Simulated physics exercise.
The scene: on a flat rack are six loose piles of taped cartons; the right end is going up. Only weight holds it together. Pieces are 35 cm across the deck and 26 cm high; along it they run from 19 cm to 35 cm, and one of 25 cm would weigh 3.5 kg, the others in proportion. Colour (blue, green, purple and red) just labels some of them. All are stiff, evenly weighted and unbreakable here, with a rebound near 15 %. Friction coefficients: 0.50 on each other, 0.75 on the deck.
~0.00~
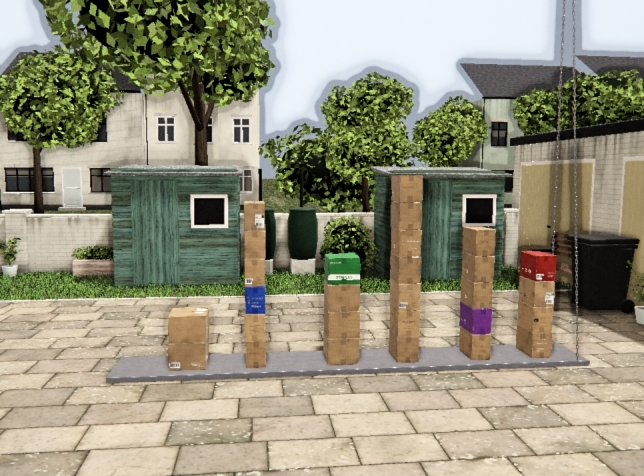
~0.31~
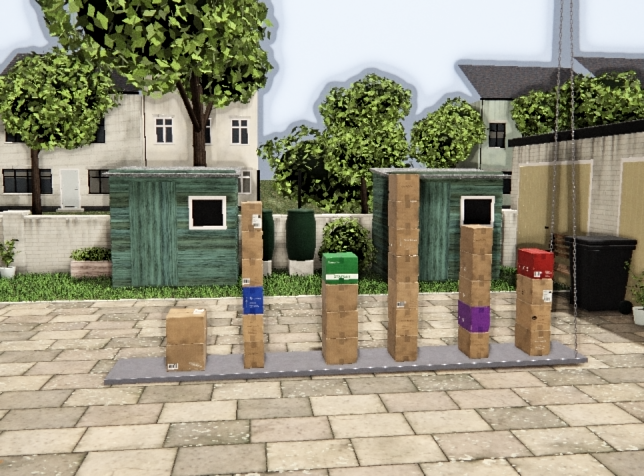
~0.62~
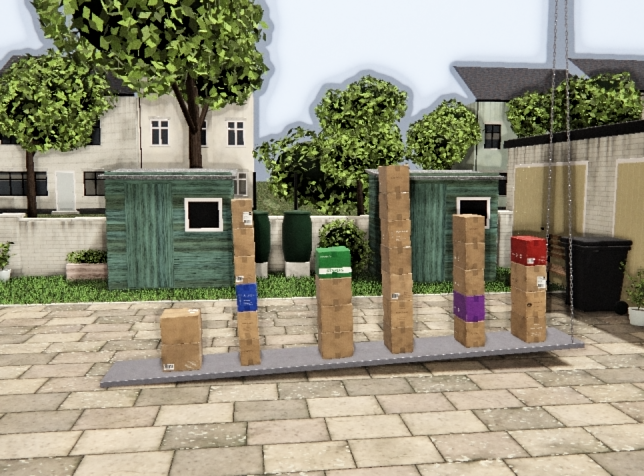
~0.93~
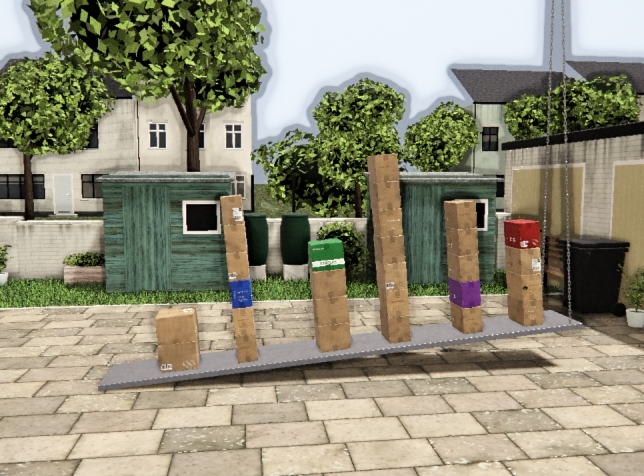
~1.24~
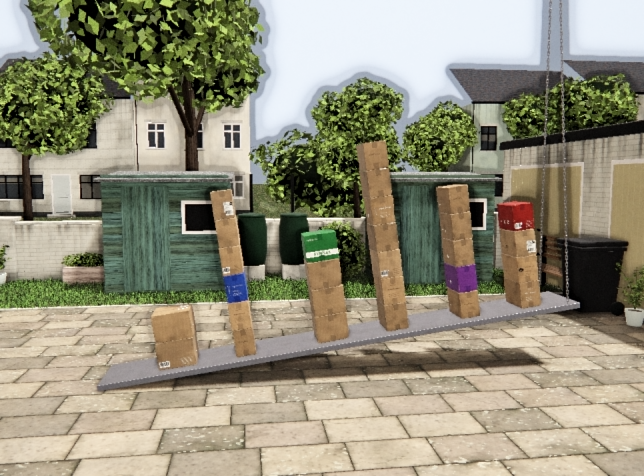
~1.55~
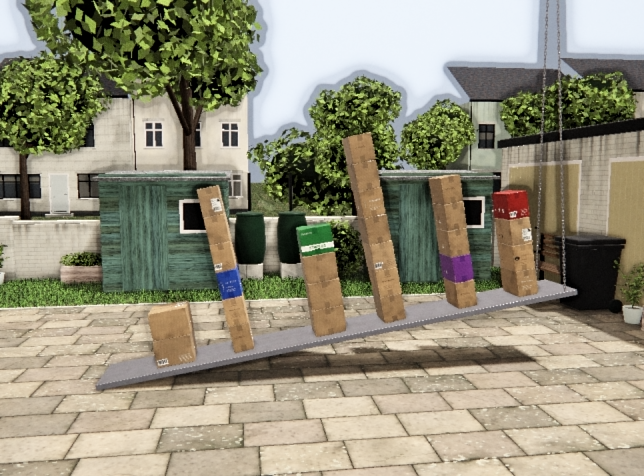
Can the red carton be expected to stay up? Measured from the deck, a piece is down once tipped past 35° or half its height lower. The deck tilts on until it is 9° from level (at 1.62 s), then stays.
In the end the red carton remains up.
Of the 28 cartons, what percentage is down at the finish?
Near 80 per cent.
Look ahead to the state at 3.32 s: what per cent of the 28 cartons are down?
80 per cent by then.
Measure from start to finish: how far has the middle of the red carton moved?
Some 65 cm.
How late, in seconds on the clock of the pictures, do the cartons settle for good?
Around 5.5 s.
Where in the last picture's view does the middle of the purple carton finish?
Near (413, 303).
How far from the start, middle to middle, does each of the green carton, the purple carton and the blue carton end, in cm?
About: Green 200, purple 60, blue 100.
After 1.94 s, slope 9°; none of the 28 cartons down, 18 disturbed; red carton unmoved; blue carton 14° from how it stood.
After 2.32 s, slope 9°; 8 of the 28 cartons down; red carton unmoved; blue carton 43° from how it stood.
After 2.66 s, slope 9°; 21 of the 28 cartons down; red carton unmoved; purple carton on its side.
After 3.32 s, slope 9°; 23 of the 28 cartons down; red carton unmoved; green carton on its side.
In the end (5.7 s), slope 9°; 23 of the 28 cartons down; red carton unmoved; green carton on its side; purple carton on its side. From the last view, middles, red carton near (509, 204), green carton near (160, 345).
